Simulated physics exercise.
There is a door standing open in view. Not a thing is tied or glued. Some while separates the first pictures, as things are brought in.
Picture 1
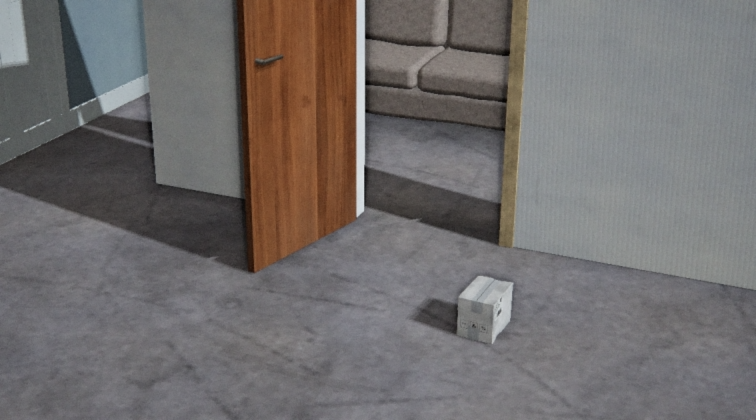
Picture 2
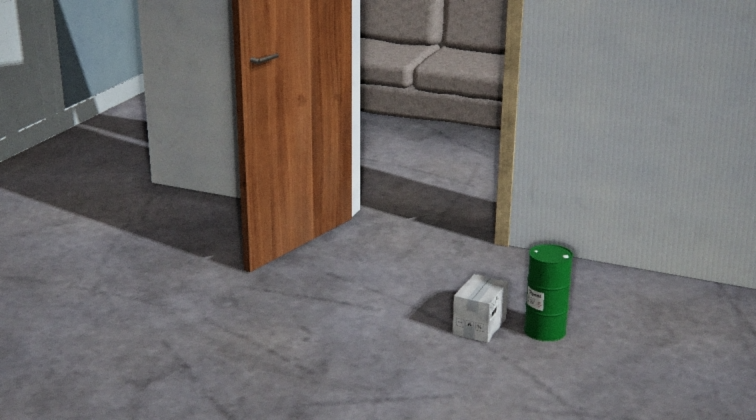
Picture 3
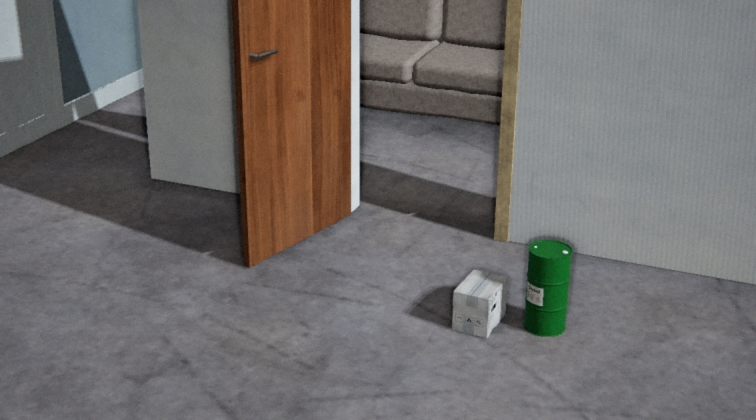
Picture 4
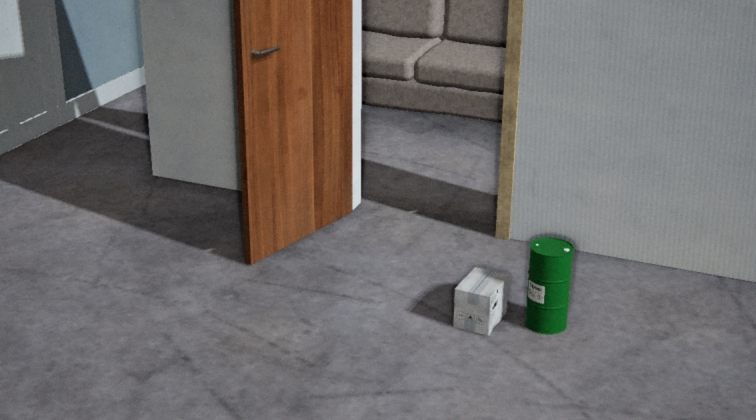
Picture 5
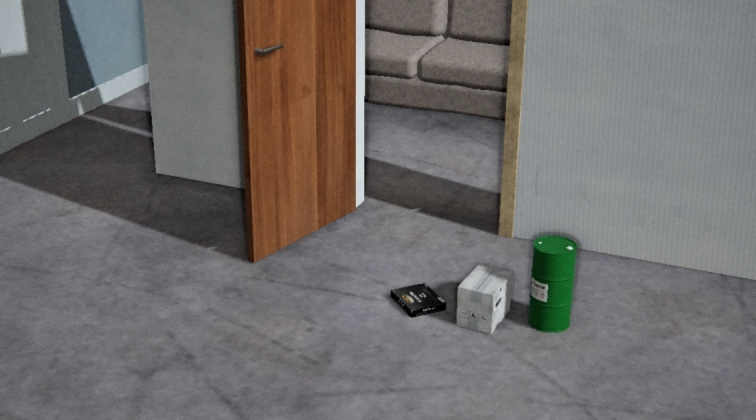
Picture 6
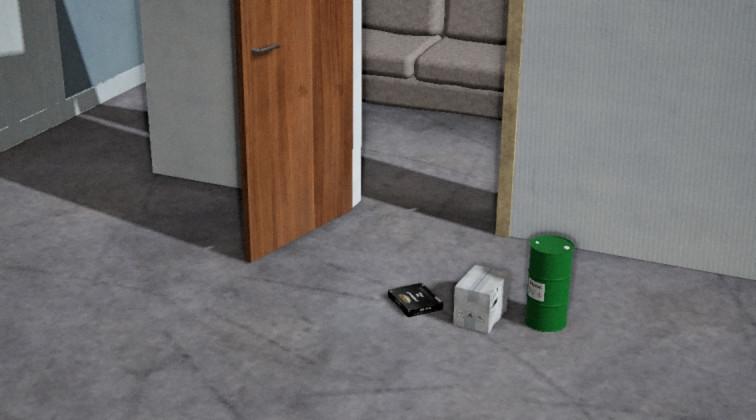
In a bare room with a wooden door standing open, a white parcel sat alone on the grey floor; a green canister appeared to its right, then a flat black packet to its left.
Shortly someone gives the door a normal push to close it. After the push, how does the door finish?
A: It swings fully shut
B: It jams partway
(A) It swings fully shut.
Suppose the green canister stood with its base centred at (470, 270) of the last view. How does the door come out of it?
Then it reaches the frame.
Then, 0.80 s later than the last frame, open by 89°.
Then, 1.50 s later than the last frame, open by 63°.
Then, 2.10 s later than the last frame, open by 38°.
Then, 2.70 s later than the last frame, open by 14°.
When it is over, open by 0°; all 3 as before. End places, in pixels of the last picture, black packet near (415, 300).
